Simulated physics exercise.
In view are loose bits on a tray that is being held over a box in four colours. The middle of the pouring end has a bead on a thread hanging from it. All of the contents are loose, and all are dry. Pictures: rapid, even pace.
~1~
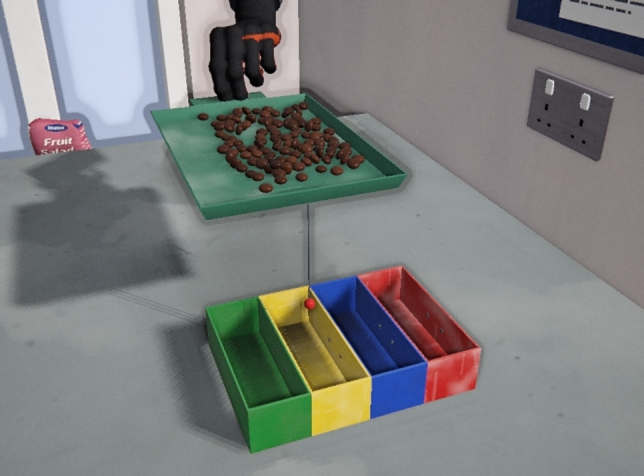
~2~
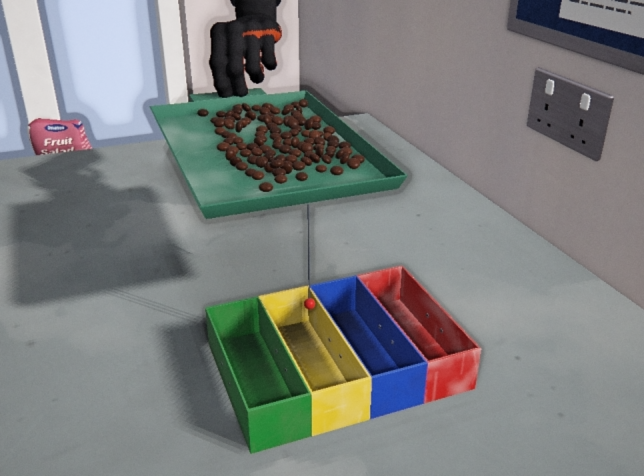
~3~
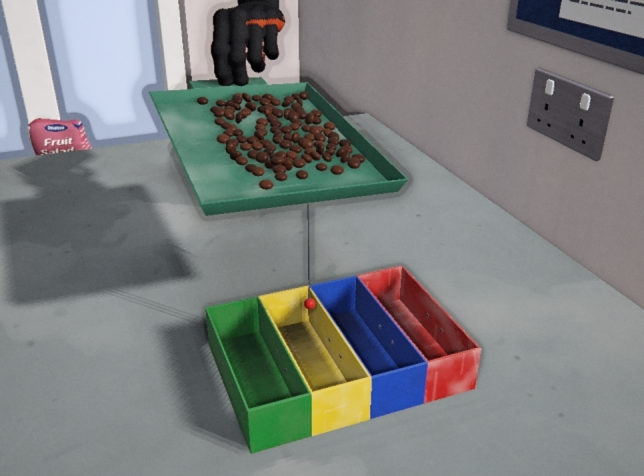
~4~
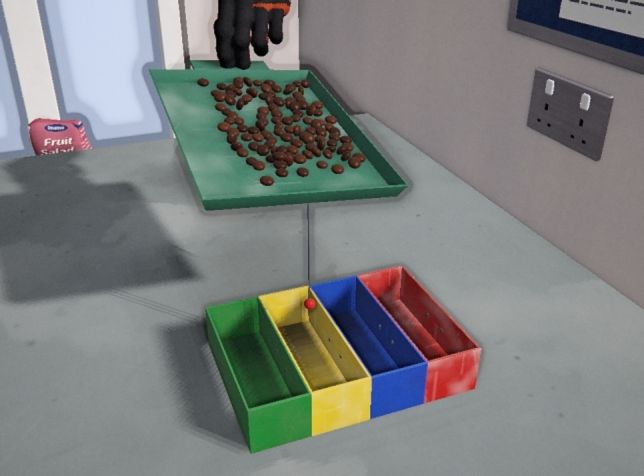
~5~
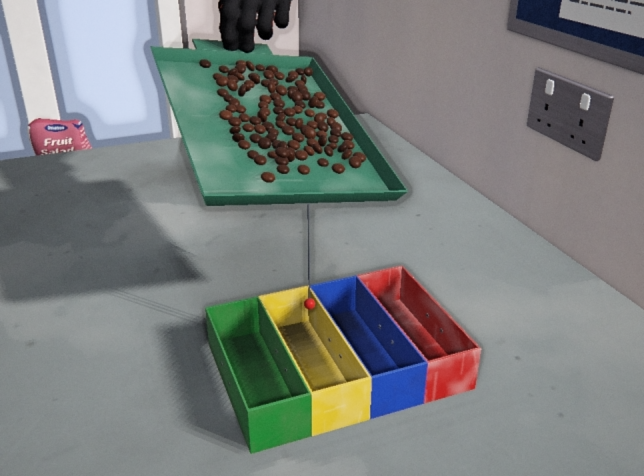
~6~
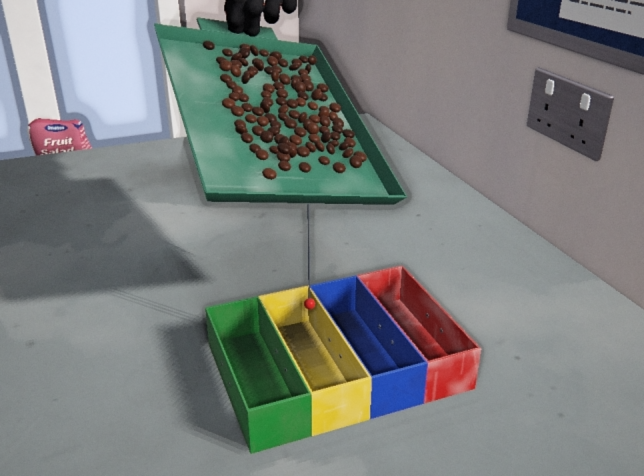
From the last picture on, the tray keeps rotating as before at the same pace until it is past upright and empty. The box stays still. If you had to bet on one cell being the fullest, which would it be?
I would bet on the red cell.
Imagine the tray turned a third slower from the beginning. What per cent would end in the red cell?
That works out at about 70 percent.
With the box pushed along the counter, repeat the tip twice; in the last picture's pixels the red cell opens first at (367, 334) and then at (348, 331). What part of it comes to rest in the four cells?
20 %, 10 %.
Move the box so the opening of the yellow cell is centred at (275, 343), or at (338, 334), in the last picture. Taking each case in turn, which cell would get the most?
So it's the red one for the first shift and the blue one for the second.
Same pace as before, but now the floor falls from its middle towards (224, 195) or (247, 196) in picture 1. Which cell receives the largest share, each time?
Try 1 - the green one; try 2 - green.
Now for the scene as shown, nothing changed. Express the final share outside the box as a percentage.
Close to 10 percent, I reckon.
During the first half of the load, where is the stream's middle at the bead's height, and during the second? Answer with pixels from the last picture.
At (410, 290) for the first part, then at (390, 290) for the others.
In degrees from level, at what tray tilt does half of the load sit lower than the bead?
Angle: Close to 80°.
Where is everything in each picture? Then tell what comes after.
Corners of the pouring end at (205, 204) and (399, 173), level; middle of the load at (277, 143), flat chocolate drops; bead on its thread at (309, 304); green cell at (280, 419); yellow cell at (341, 402); blue cell at (398, 386); red cell at (452, 372), in the first frame.
Corners of the pouring end at (205, 203) and (399, 174), level; middle of the load at (277, 141), in the second frame.
Corners of the pouring end at (206, 200) and (400, 177), tipped barely, lowest at the right corner; middle of the load at (278, 135), in the third frame.
Corners of the pouring end at (207, 195) and (400, 182), tipped a little, lowest at the right corner; middle of the load at (279, 127), in the fourth frame.
Corners of the pouring end at (209, 191) and (400, 188), tipped clearly, lowest at the right corner; middle of the load at (281, 118), in the fifth frame.
Corners of the pouring end at (211, 187) and (399, 193), tipped clearly, lowest at the right corner; middle of the load at (283, 110); green cell at (280, 419); yellow cell at (341, 402); blue cell at (398, 386); red cell at (452, 372), in the sixth frame.
Soon, tray tipped steeply; about two thirds on the tray; a stray few in the red cell; a stray few in the blue cell; about a quarter falling or outside the box.
A while on, tray tipped past a quarter turn; most in the red cell; about a quarter in the blue cell; a small part falling or outside the box.
Towards the end, tray tipped past a quarter turn; most in the red cell; about a quarter in the blue cell; a small part falling or outside the box.
Finally, tray tipped past a quarter turn; most in the red cell; about a quarter in the blue cell; none in the green cell; none in the yellow cell; a small part outside the box.
